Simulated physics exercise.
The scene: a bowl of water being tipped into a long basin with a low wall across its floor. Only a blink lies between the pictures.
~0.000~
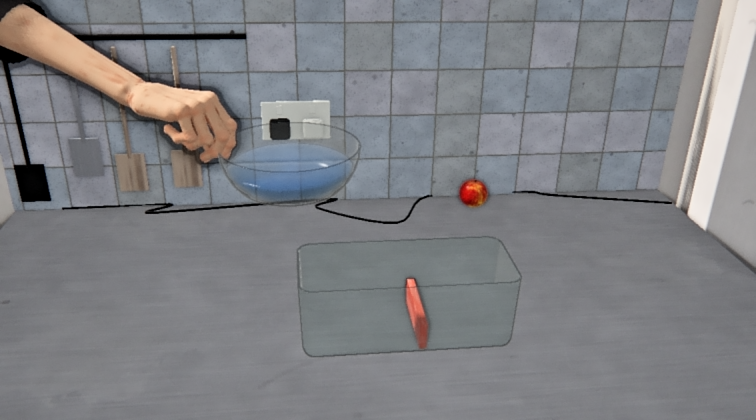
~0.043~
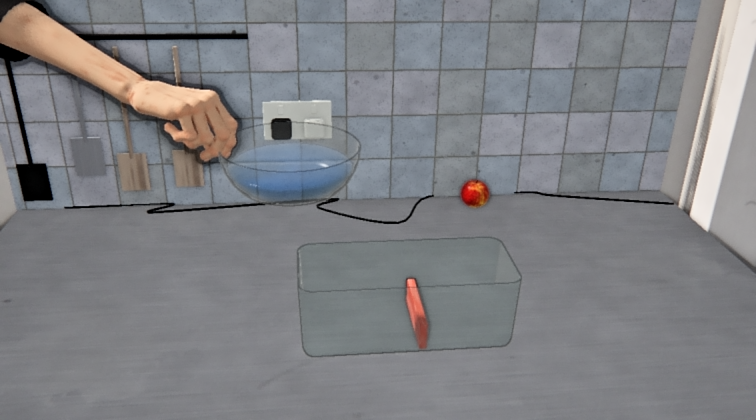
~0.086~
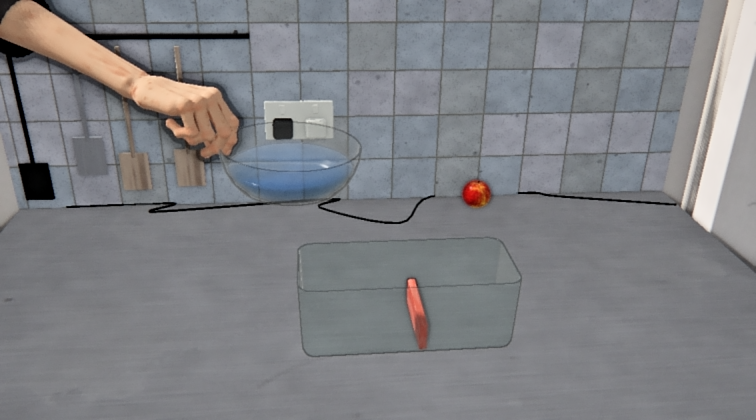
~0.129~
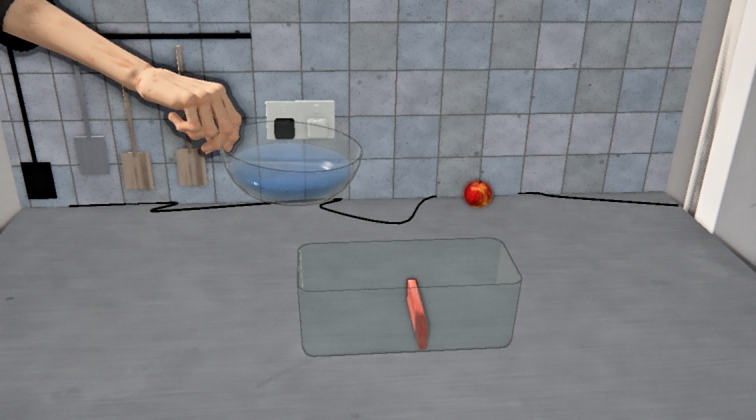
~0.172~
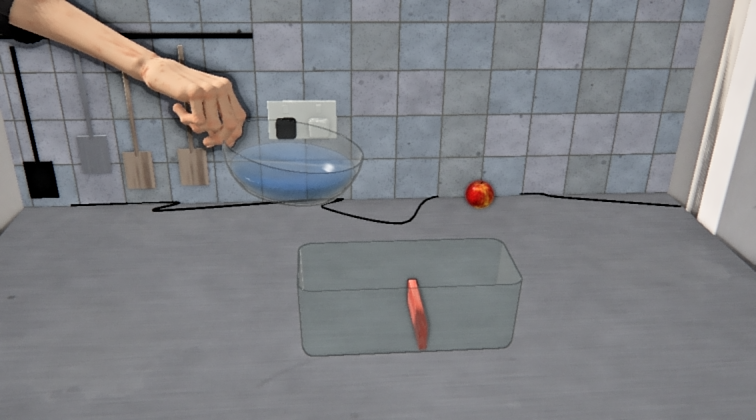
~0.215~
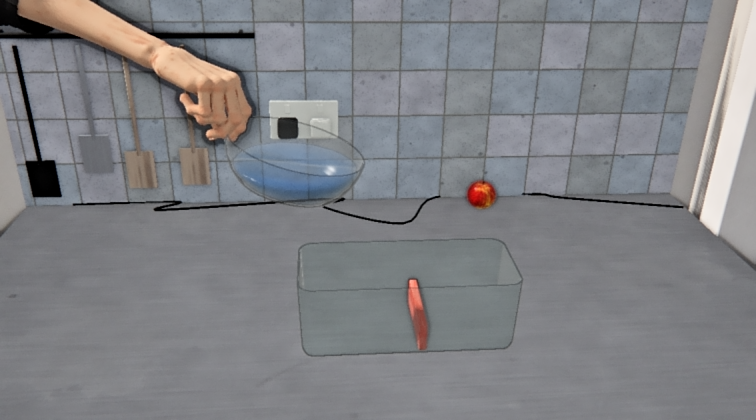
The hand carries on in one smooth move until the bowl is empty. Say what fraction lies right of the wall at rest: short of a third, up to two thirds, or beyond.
The share right of the wall is less than a third.
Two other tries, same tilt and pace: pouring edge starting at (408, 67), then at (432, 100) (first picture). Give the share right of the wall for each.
First some 60, then 65 per cent.
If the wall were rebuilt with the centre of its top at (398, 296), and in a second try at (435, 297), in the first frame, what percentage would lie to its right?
The first gives 30 %, the second 5 %.
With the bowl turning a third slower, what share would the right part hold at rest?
Some 10 per cent.
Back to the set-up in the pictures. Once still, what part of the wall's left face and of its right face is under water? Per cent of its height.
Some 60 per cent left and 10 right.
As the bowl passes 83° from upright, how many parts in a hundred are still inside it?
It comes to 20 per cent or so.
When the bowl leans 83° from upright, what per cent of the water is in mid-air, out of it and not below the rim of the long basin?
Roughly 55 in a hundred.
Then, 0.58 s in, the tilt is 83° and 18 per cent is still to pour, 28 is left of the wall and 0 right of it.
Then, 0.85 s in, the tilt is 119° and 0 per cent is still to pour, 85 is left of the wall and 4 right of it.
Then, 1.13 s in, the tilt is 121° and 0 per cent is still to pour, 82 is left of the wall and 11 right of it.
Then, 1.43 s in, the tilt is 121° and 0 per cent is still to pour, 82 is left of the wall and 11 right of it.
Finally, 82 per cent lies left of the wall, 11 right of it and 7 outside.
